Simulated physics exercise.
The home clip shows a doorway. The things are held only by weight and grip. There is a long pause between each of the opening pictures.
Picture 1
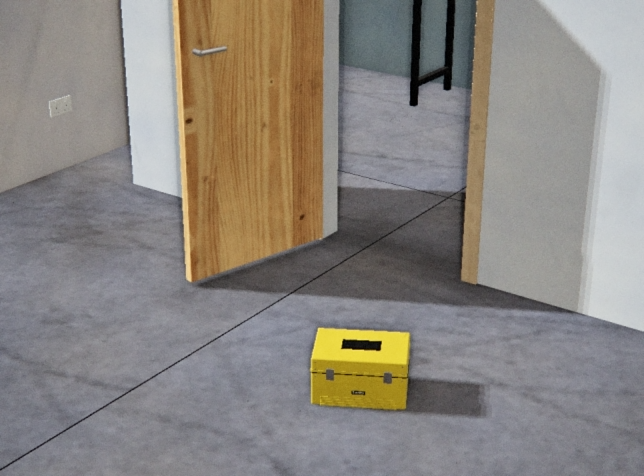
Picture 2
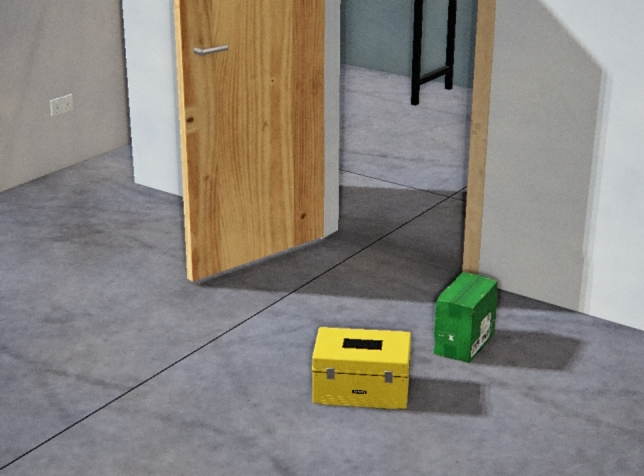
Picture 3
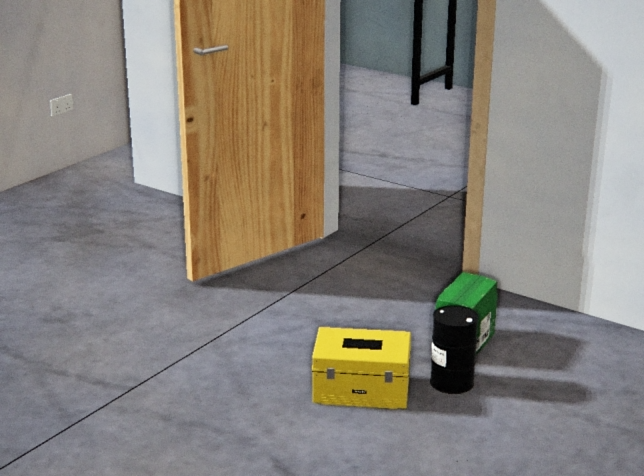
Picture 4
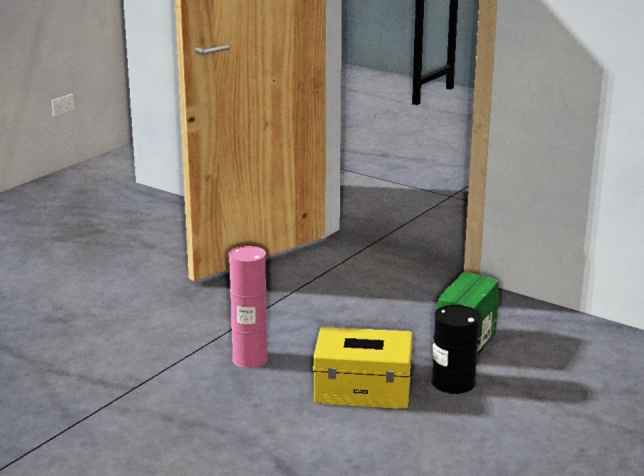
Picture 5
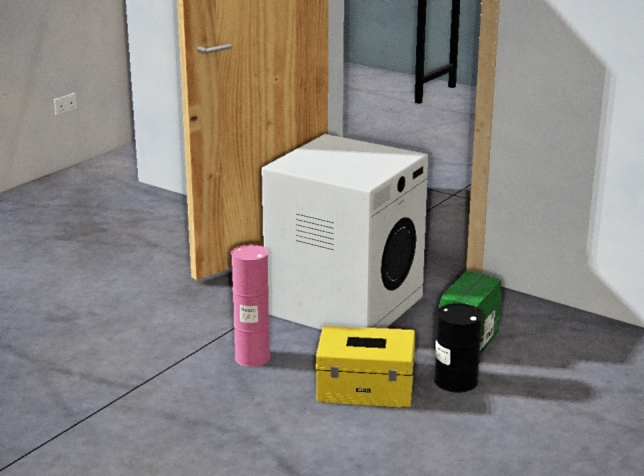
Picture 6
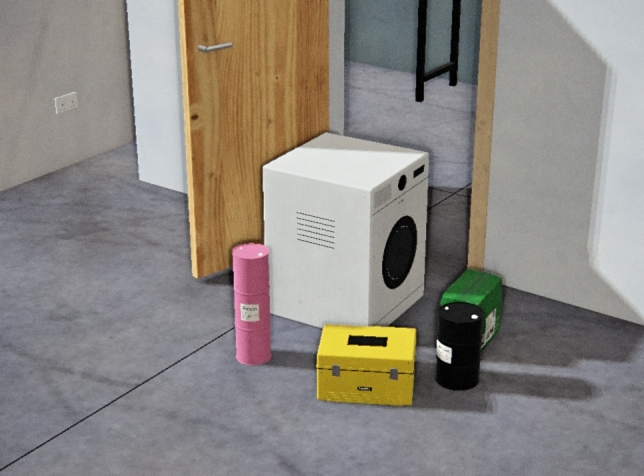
The video shows a wide-open wooden door and a yellow toolbox on a grey floor, where a green parcel, a black canister, a pink canister and a white appliance appear one after another while the door stays still.
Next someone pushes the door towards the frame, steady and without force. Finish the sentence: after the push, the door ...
After the push, the door halts partway.
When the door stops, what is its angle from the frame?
The answer is roughly 70°.
Then, 0.60 s later than the last frame, open by 94°.
Then, 1.00 s later than the last frame, open by 80°.
When it is over, open by 72°; all 5 as before. End places, in pixels of the last picture, white appliance near (347, 234).
